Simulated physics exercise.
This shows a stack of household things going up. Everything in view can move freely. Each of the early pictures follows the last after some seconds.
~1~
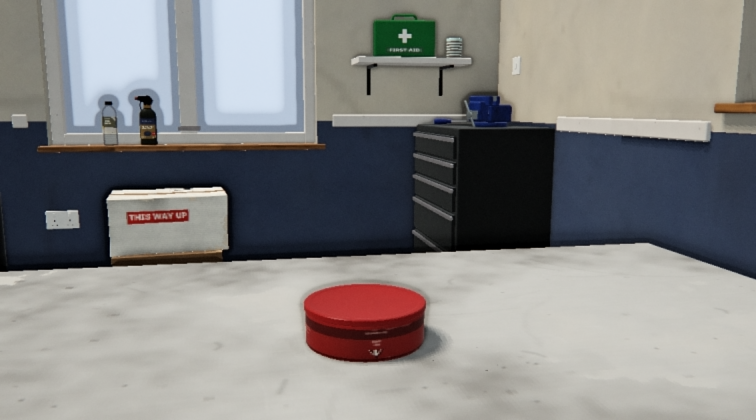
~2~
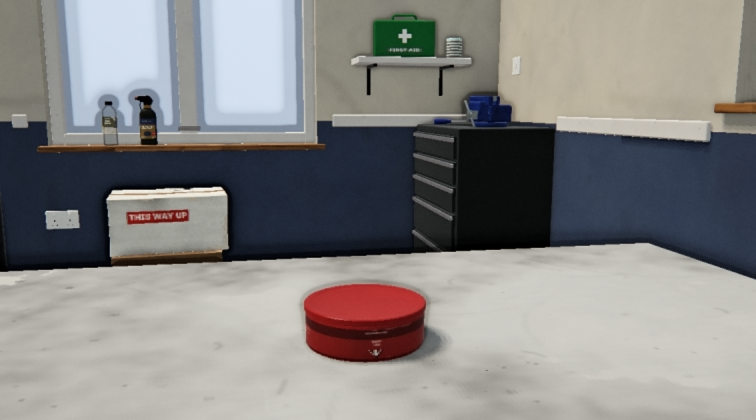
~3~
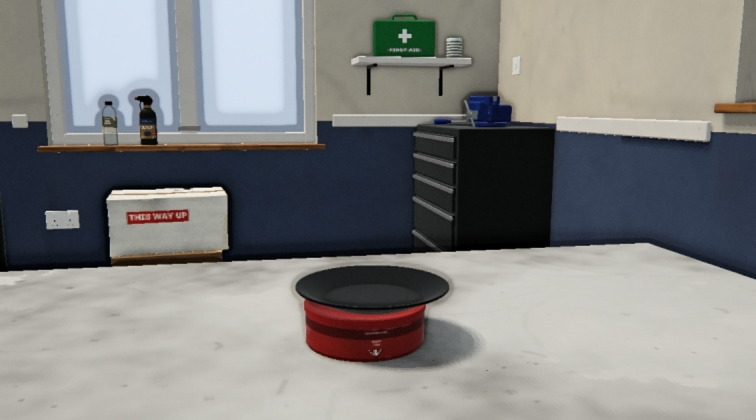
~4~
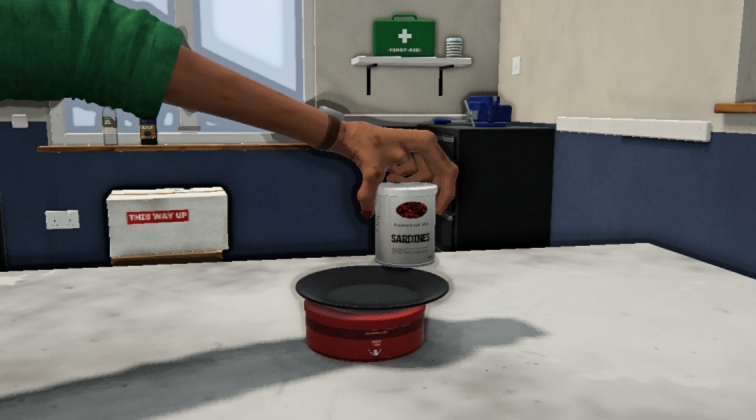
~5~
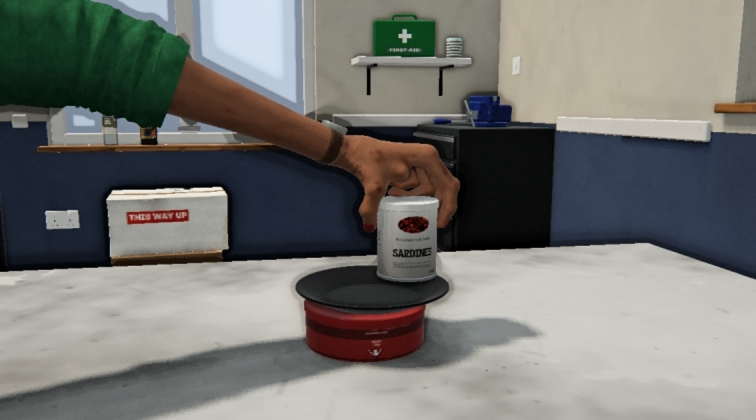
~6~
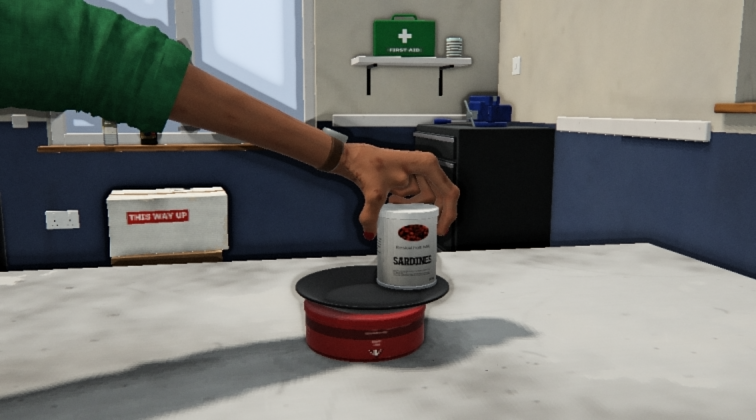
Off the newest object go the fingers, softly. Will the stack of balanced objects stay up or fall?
The stack stays up.
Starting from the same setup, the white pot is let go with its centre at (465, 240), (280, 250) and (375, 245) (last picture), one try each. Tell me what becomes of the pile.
Result per try: First toppled, second toppled, third still standing.
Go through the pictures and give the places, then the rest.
In the first picture, the last thing is not in view yet; red tub (365, 320).
In the second picture, the last thing is not in view yet; red tub (365, 320).
In the third picture, the last thing is not in view yet; red tub (365, 320).
In the fourth picture, on its way; white pot (405, 223); red tub (365, 320).
In the fifth picture, on its way; white pot (407, 237); red tub (365, 320).
In the sixth picture, in place under the hand; white pot (407, 245); red tub (365, 320).
Then, 0.20 s past the last view, nothing moves.
Then, 0.40 s past the last view, white pot resting near (407, 246).
Finally, all 3 still in place. Final places as the last picture's camera would see them, white pot near (407, 246). The pile keeps its balance.
